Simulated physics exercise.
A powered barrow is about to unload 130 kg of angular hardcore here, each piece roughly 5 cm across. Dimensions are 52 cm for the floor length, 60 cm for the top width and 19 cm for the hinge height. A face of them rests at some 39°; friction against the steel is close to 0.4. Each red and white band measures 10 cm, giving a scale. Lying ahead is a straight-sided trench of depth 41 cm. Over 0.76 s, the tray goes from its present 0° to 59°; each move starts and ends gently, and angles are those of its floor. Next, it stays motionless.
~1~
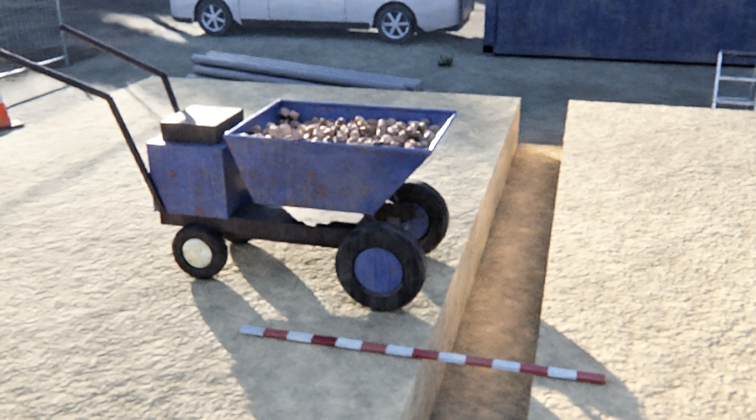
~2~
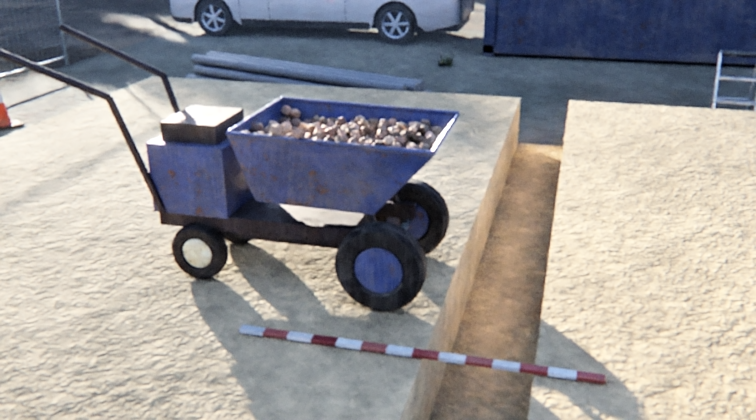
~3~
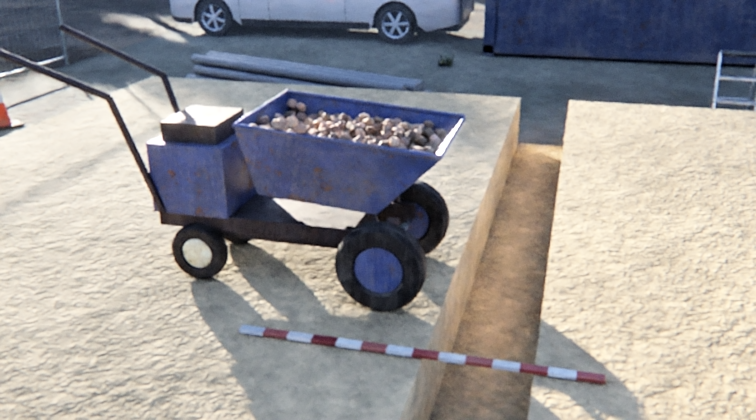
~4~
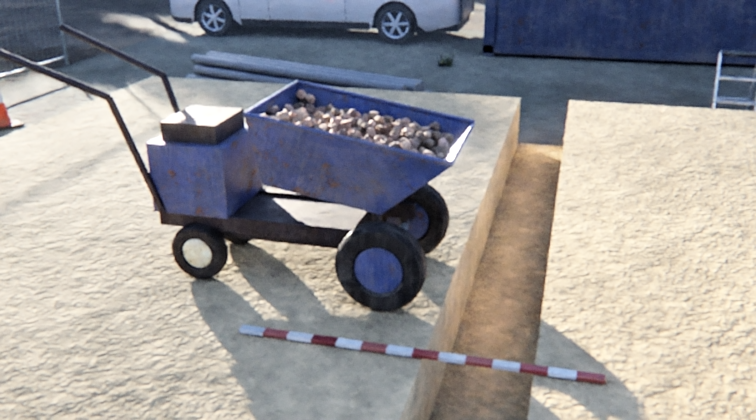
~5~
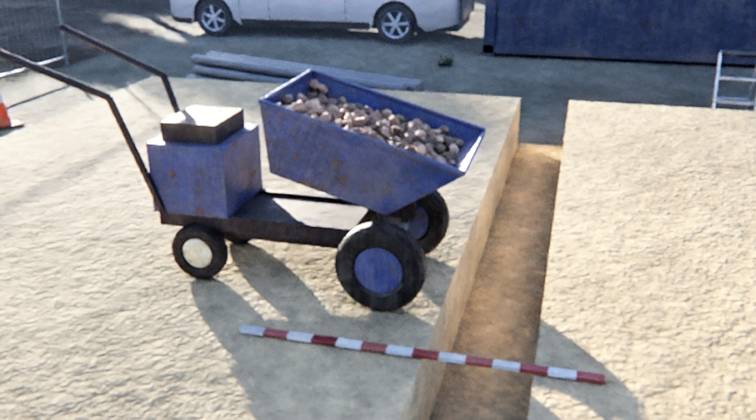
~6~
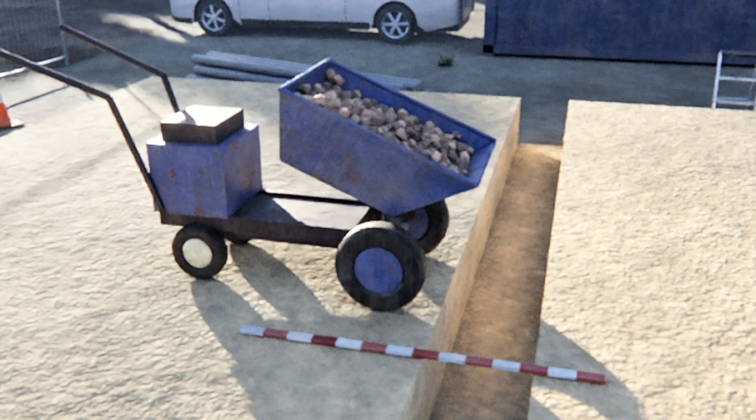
A blue barrow stands still beside a trench while its stone-filled tray tilts steadily rightward.
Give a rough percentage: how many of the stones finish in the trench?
15 %.
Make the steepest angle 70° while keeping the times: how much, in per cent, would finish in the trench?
Share in trench: Approx. 45%.
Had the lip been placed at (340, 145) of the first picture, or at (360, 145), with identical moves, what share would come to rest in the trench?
Result: Close to 45 then close to 45 per cent.
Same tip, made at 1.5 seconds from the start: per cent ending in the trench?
In that case, around 15%.
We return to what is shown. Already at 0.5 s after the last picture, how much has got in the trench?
Roughly 5% by that time.
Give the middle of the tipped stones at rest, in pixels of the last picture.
Middle at around (570, 299), I'd say.
Then, 0.2 s after the last picture the floor is at 50°, 100 % in the tray; the foremost stones are at (499, 217).
Then, 0.5 s after the last picture the floor is at 59°, 92 % in the tray, 4 % in the trench, 3 % past the trench; the foremost stones are at (569, 286).
Then, 0.9 s after the last picture the floor is at 59°, 66 % in the tray, 5 % in the trench, 29 % past the trench; the foremost stones are at (674, 323).
Then, 2.8 s after the last picture the floor is at 59°, 55 % in the tray, 15 % in the trench, 31 % past the trench; the foremost stones are at (738, 338).
